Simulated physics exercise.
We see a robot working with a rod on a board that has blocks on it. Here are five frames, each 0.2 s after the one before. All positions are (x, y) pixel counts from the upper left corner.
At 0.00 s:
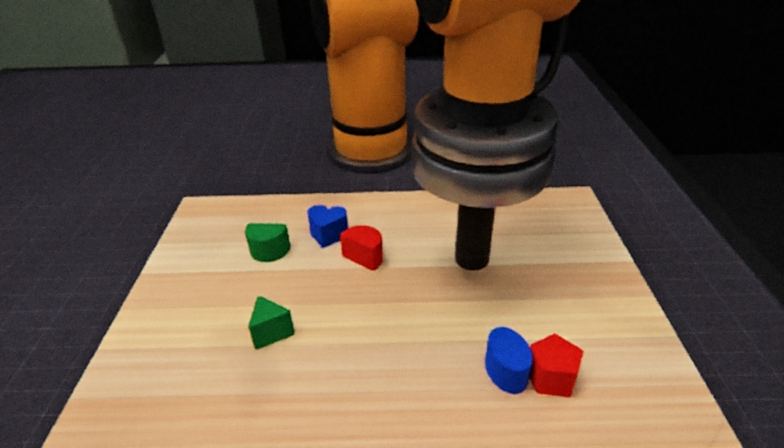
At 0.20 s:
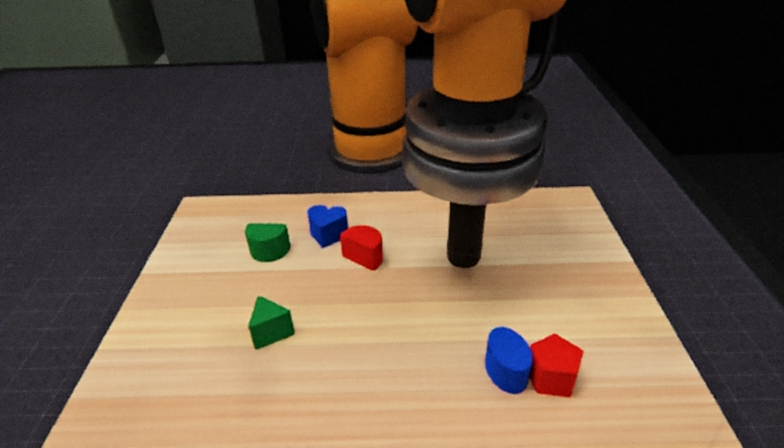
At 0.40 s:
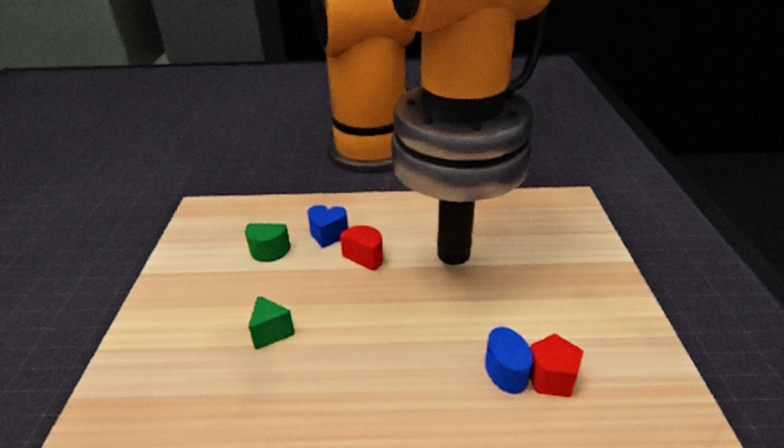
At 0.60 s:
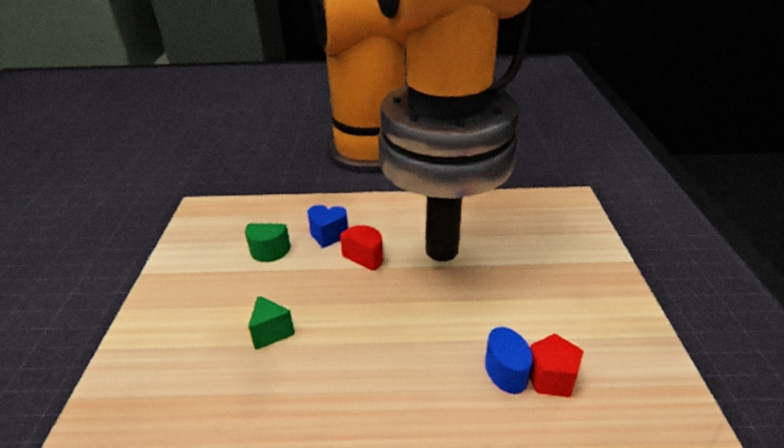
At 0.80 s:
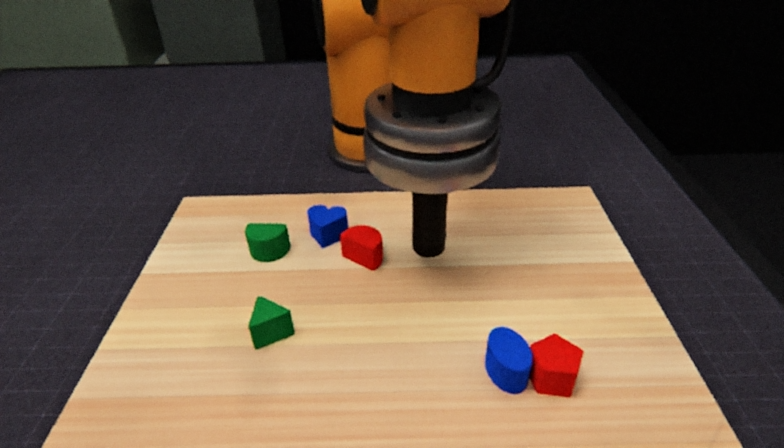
Orange robot arm with a black rod sliding slowly left above a wooden board, while the red, blue and green blocks stay still.
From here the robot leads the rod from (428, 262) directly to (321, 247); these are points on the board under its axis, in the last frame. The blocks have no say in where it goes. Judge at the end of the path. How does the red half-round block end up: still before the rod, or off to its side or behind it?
Still in front.
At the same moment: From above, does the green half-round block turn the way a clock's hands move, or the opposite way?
From the top, the block rotates clockwise.
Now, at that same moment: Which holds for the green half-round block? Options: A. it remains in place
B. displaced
My pick is B.
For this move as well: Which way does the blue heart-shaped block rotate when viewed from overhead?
That block twists clockwise.
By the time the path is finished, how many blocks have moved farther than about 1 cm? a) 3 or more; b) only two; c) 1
My pick is a.
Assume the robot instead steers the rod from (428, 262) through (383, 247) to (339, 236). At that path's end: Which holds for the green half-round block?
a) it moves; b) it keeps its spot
That would be b.
The first path, step by step. One third of the way, rod (390, 242); red half-round block (354, 234).
Two thirds of the way, rod (354, 237); blue heart-shaped block (323, 213), turned 20° clockwise; red half-round block (318, 233), turned 20° anticlockwise.
At the end, rod (319, 233); green half-round block (250, 231), turned 20° clockwise; blue heart-shaped block (315, 207), turned 30° clockwise; red half-round block (286, 237), turned 40° anticlockwise.
